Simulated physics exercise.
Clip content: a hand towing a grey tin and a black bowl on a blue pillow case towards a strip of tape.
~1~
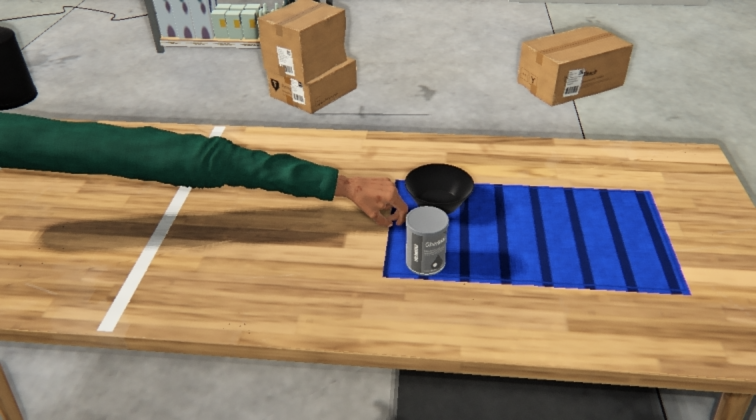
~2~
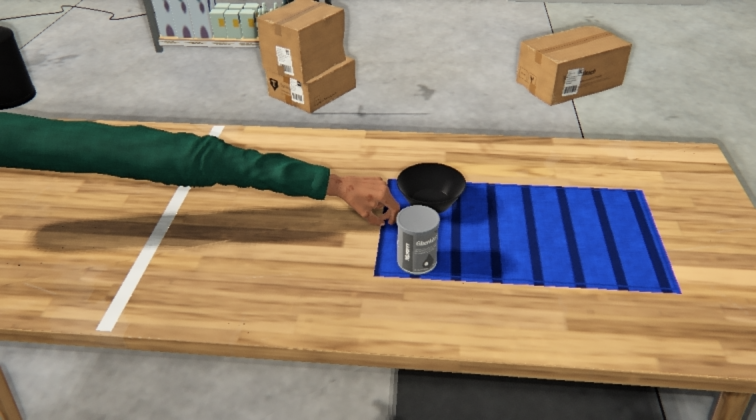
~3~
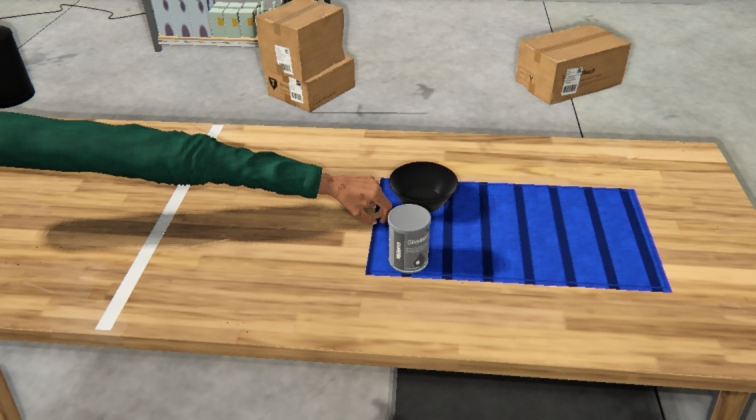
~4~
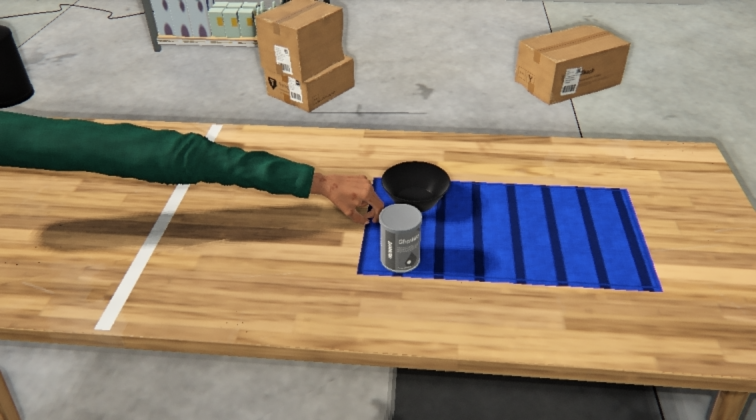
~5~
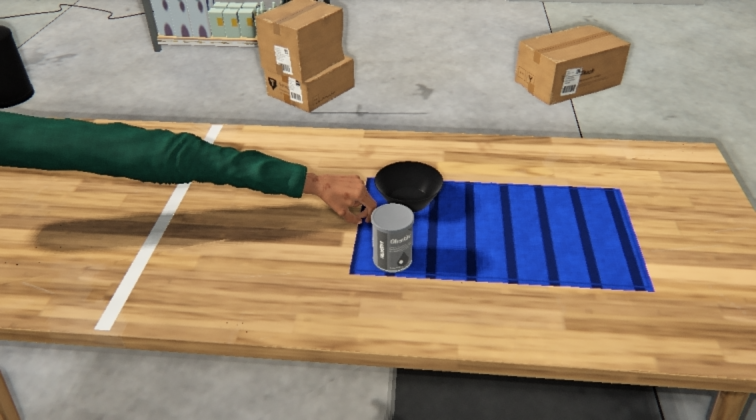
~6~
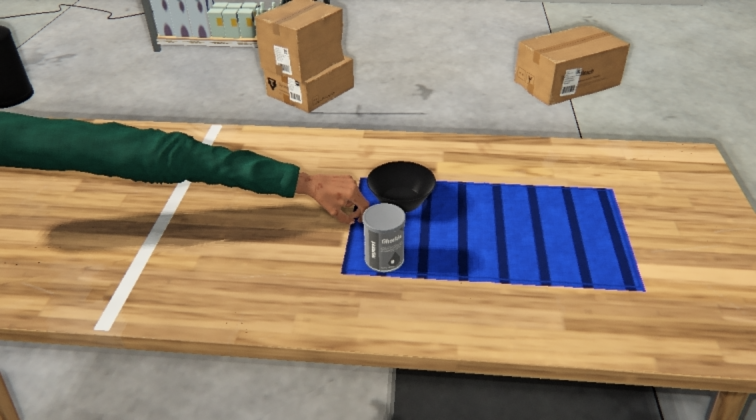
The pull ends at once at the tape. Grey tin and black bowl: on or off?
Grey tin - on; black bowl - on.
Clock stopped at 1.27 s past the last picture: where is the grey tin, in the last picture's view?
(191, 228).
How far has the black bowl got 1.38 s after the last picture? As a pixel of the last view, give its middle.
(220, 182), or close to it.
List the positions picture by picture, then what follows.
The first picture shows pillow case end (383, 277); grey tin (427, 219); black bowl (439, 183); tape (116, 310).
The second picture shows pillow case end (374, 276), far hem (681, 294); black bowl (431, 182).
The third picture shows pillow case end (365, 275); grey tin (409, 217).
The fourth picture shows pillow case end (357, 274), far hem (663, 292); black bowl (416, 180).
The fifth picture shows pillow case end (349, 274); grey tin (393, 216).
The sixth picture shows pillow case end (341, 274), far hem (645, 292); grey tin (384, 216); black bowl (401, 180); tape (113, 309).
Then, 1.27 s later than the last view, hem at the tape; grey tin on the cloth near (192, 228); black bowl on the cloth near (230, 183).
Then, 1.38 s later than the last view, hem at the tape; grey tin on the cloth near (180, 227); black bowl on the cloth near (220, 182).
Finally, hem at the tape; grey tin on the cloth near (180, 227); black bowl on the cloth near (220, 182). The grey tin keeps its seat and the black bowl stays on the cloth.
